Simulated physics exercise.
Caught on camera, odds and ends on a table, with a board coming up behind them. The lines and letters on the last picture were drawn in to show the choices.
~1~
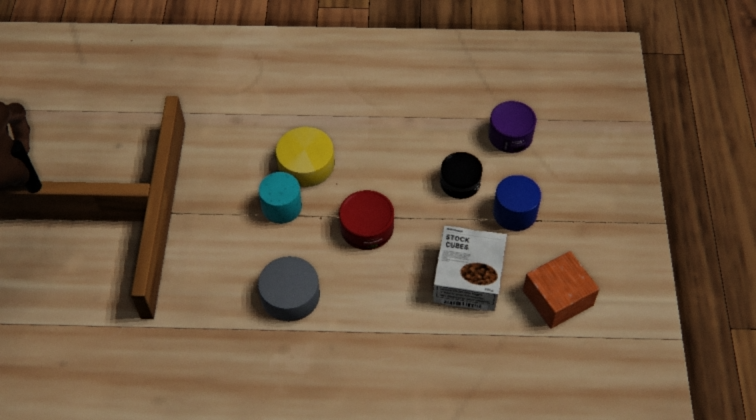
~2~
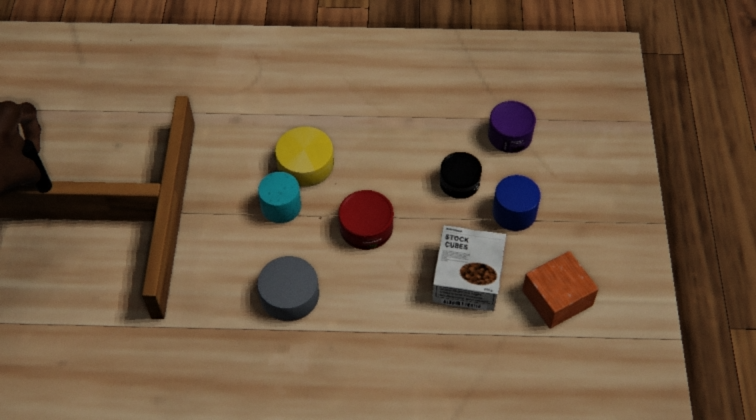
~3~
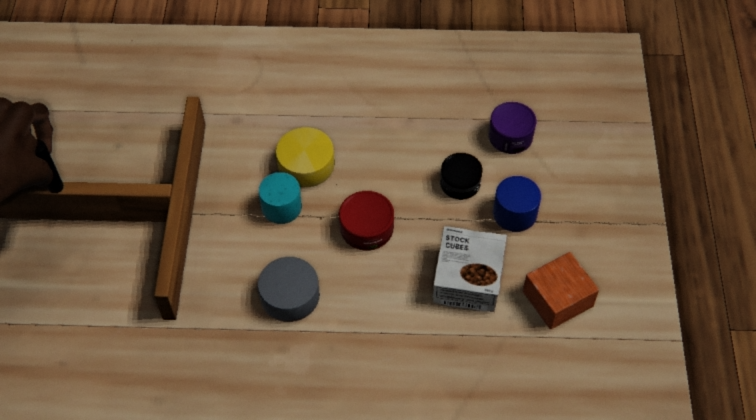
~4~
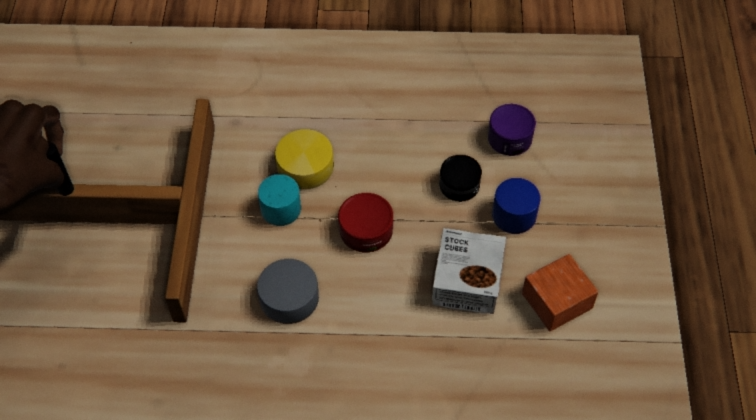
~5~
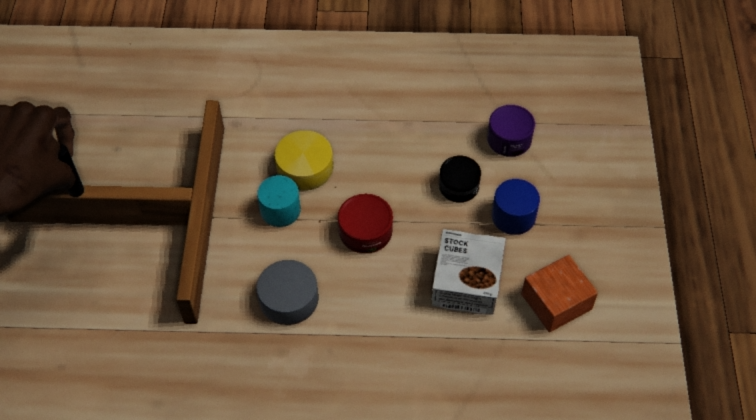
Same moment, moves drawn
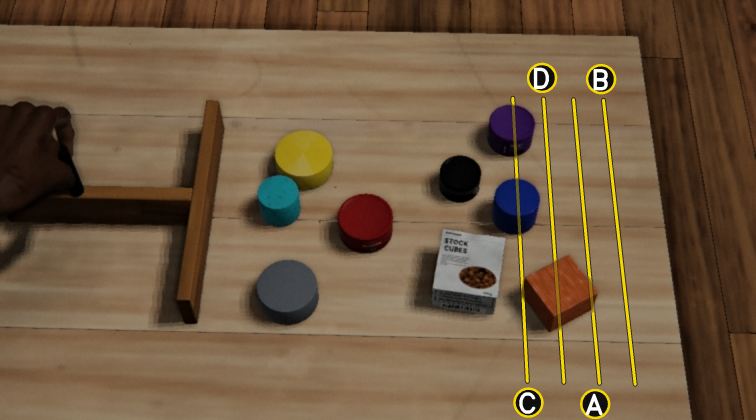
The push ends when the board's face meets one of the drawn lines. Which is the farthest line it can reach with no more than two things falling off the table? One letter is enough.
The farthest such stop is A.
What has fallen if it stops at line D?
The orange block goes over.
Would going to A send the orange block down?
Yes.
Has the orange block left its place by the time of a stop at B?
Yes.
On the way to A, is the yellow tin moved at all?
By then, yes.
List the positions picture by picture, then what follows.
Orange block (561, 290); grey pot (289, 289); blue pot (517, 203), in the first picture.
Board (166, 189); yellow tin (305, 157), in the second picture.
Board (177, 190); red tub (367, 221), in the third picture.
Board (188, 192); purple tub (511, 130), in the fourth picture.
Board (199, 194); orange block (559, 293); grey pot (288, 293); blue pot (516, 207), in the fifth picture.
On the marked copy, A at (585, 229); B at (618, 230); C at (519, 228); D at (553, 228).
Following A. Soon after the start, board (337, 197); grey pot (371, 294); yellow tin (377, 162).
Later, board (476, 200); orange block (638, 309); white box (573, 271).
In the end, board (586, 202); white box over the edge; orange block over the edge; two fallen.
As for the rest, B drops four; C is within the limit but short; D is within the limit but short.
